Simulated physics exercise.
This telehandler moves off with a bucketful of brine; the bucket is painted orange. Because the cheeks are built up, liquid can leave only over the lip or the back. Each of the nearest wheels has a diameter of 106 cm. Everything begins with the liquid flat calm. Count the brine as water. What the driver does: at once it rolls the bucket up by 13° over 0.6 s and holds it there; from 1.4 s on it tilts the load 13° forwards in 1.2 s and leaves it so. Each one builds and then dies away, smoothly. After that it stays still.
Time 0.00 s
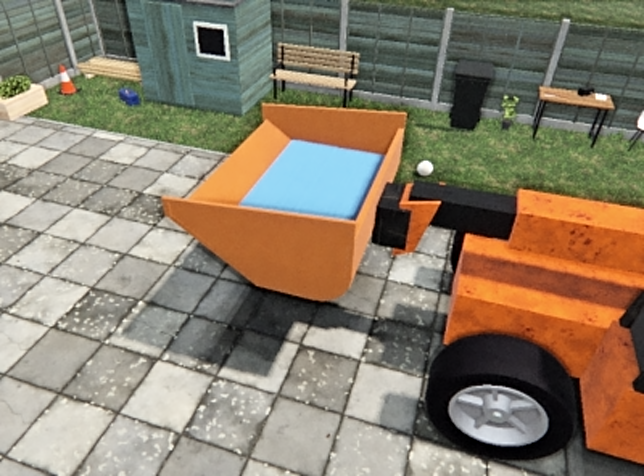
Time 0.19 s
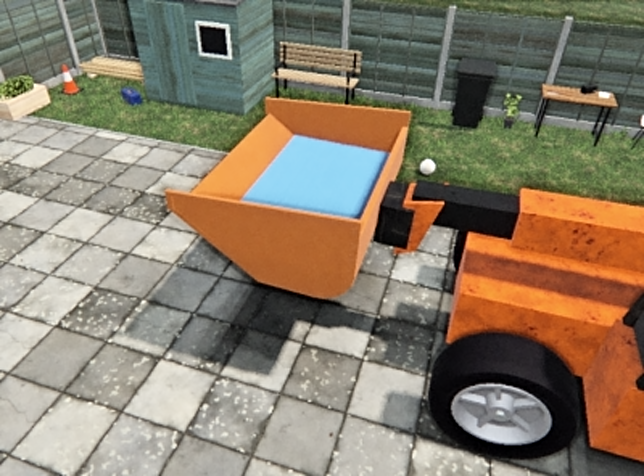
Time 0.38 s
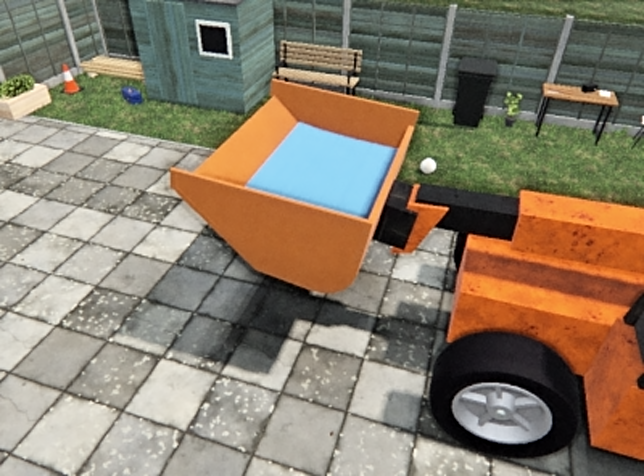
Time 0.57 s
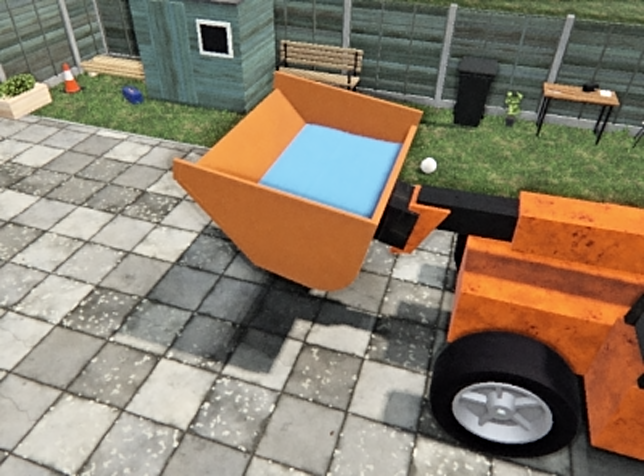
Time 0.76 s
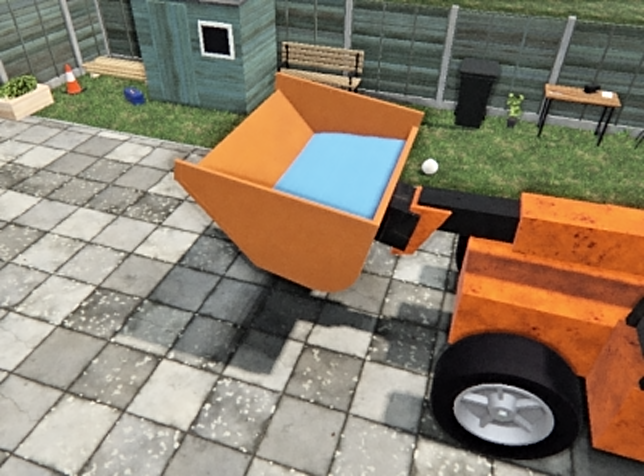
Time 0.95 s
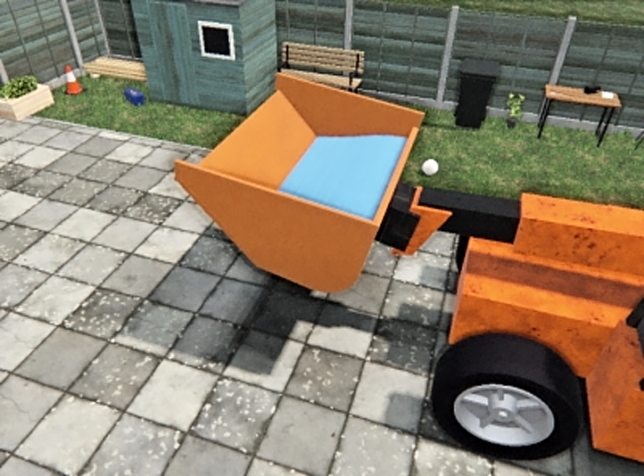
The orange bucket on the front of the orange loader tilted back a little, its front lip rising, and the blue liquid inside shifted toward the loader on the right while the vehicle stayed put.
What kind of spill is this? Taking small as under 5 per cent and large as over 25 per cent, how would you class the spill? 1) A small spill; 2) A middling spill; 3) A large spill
Answer: 1.
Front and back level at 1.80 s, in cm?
Front: 26 cm; back: 32 cm.
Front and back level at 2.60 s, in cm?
Reading: About 28 cm in front, about 28 cm behind.
By 1.80 s the bucket is at 10° back, the surface stands 31 cm at the back and 27 cm at the front; nothing has left.
By 2.60 s the surface stands 28 cm at the back and 28 cm at the front; nothing has left.
By 3.40 s the surface stands 27 cm at the back and 28 cm at the front; nothing has left.
By 5.49 s nothing has left.
